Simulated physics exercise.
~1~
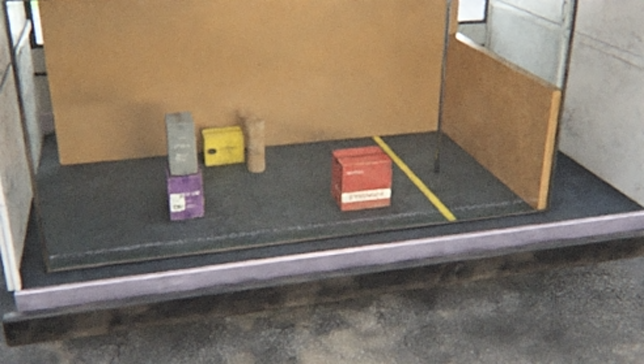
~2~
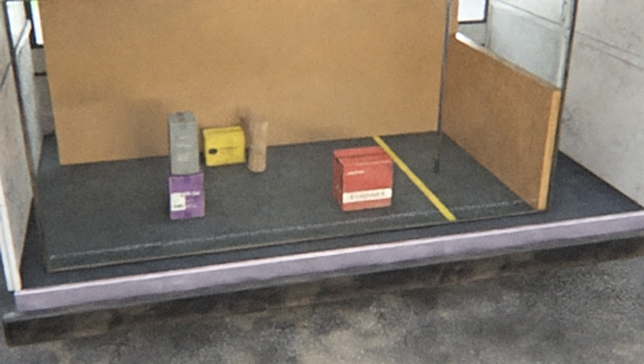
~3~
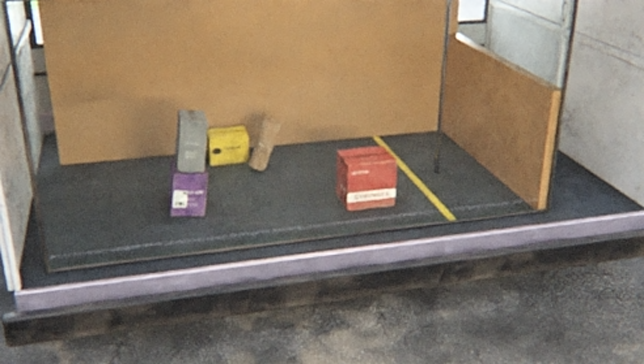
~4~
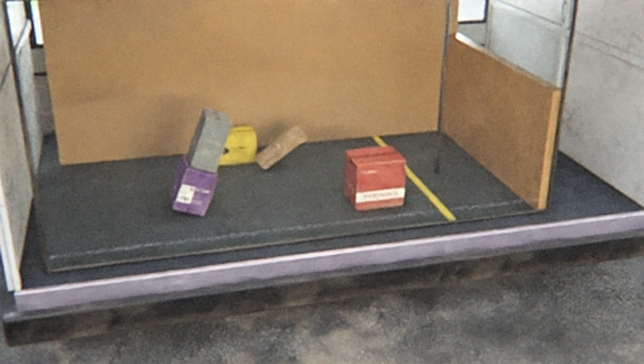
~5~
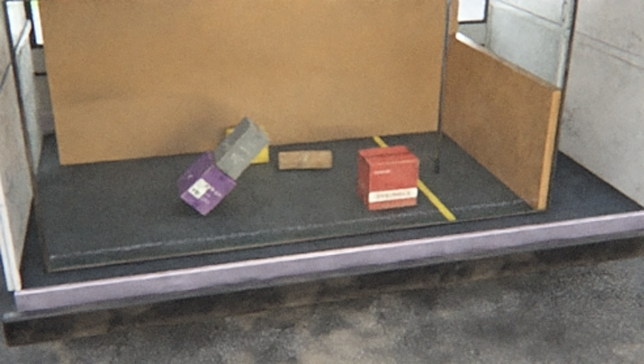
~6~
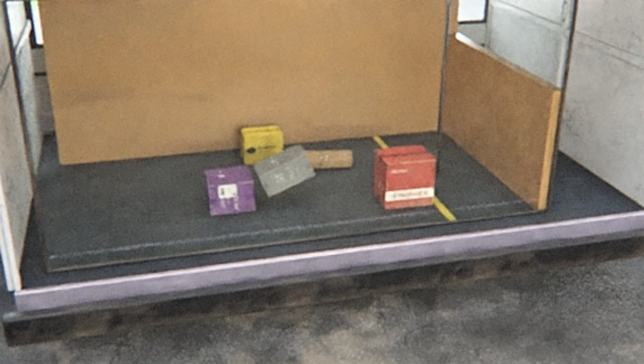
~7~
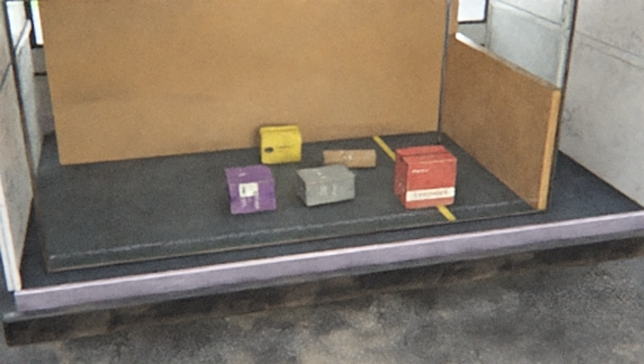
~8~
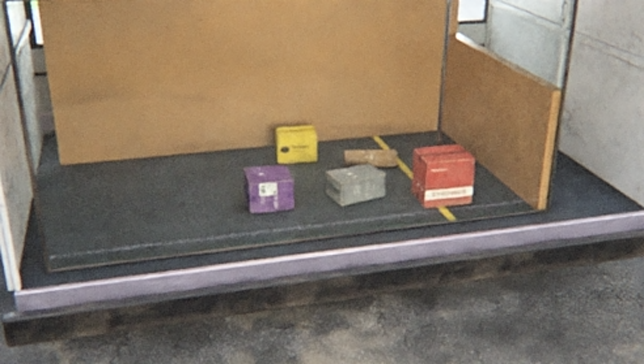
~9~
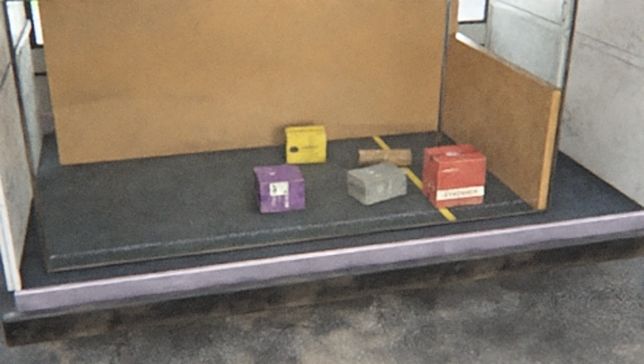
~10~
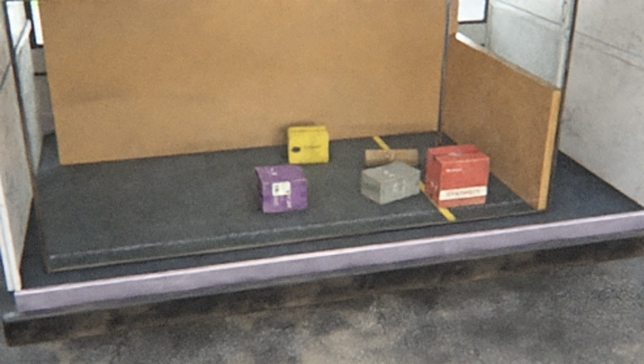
A red carton slid right across a dark floor and over the yellow line, staying upright, while a grey pack toppled off a purple one, which tipped over too, and a brown roll fell; these and a yellow carton slid right, stopping short of the line.
